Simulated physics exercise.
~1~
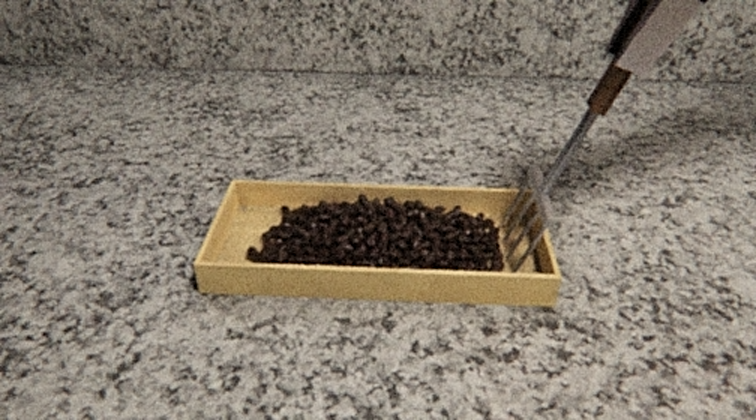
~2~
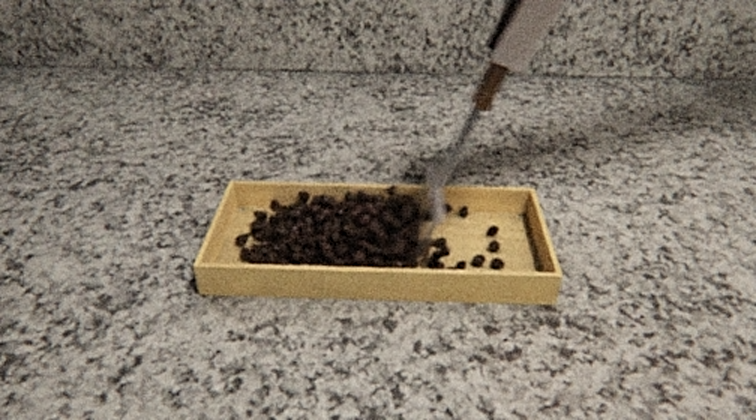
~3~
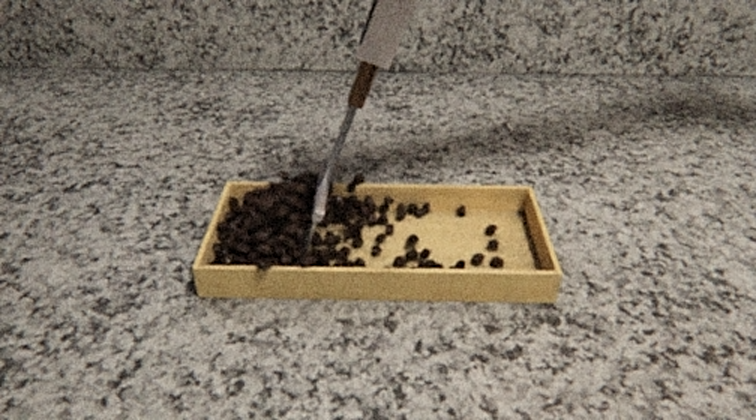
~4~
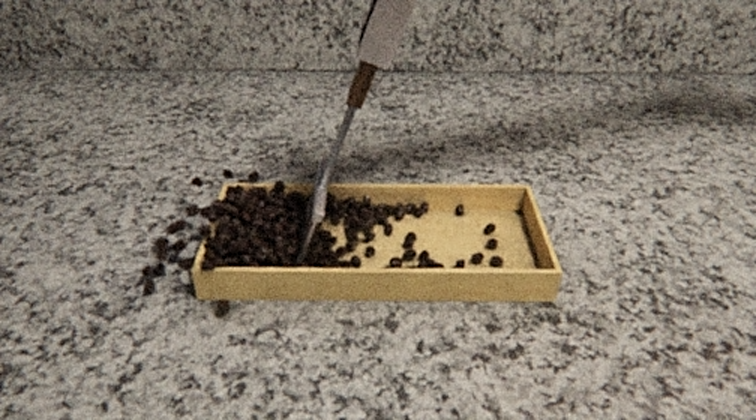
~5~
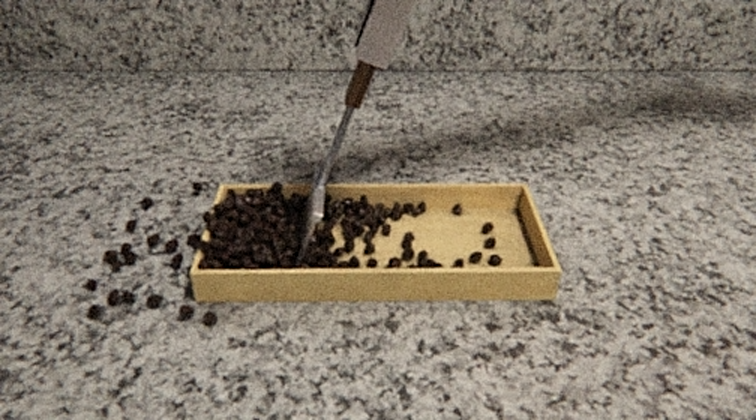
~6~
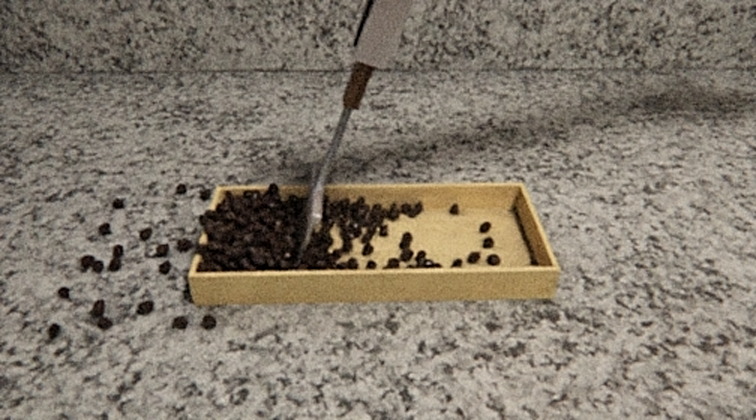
The video shows a fork in a robot's gripper sweeping dark dried beans leftward through a shallow tan trough on a speckled surface, heaping them at the left end until some spill over; the fork then stops, with most beans still inside and a few scattered outside.
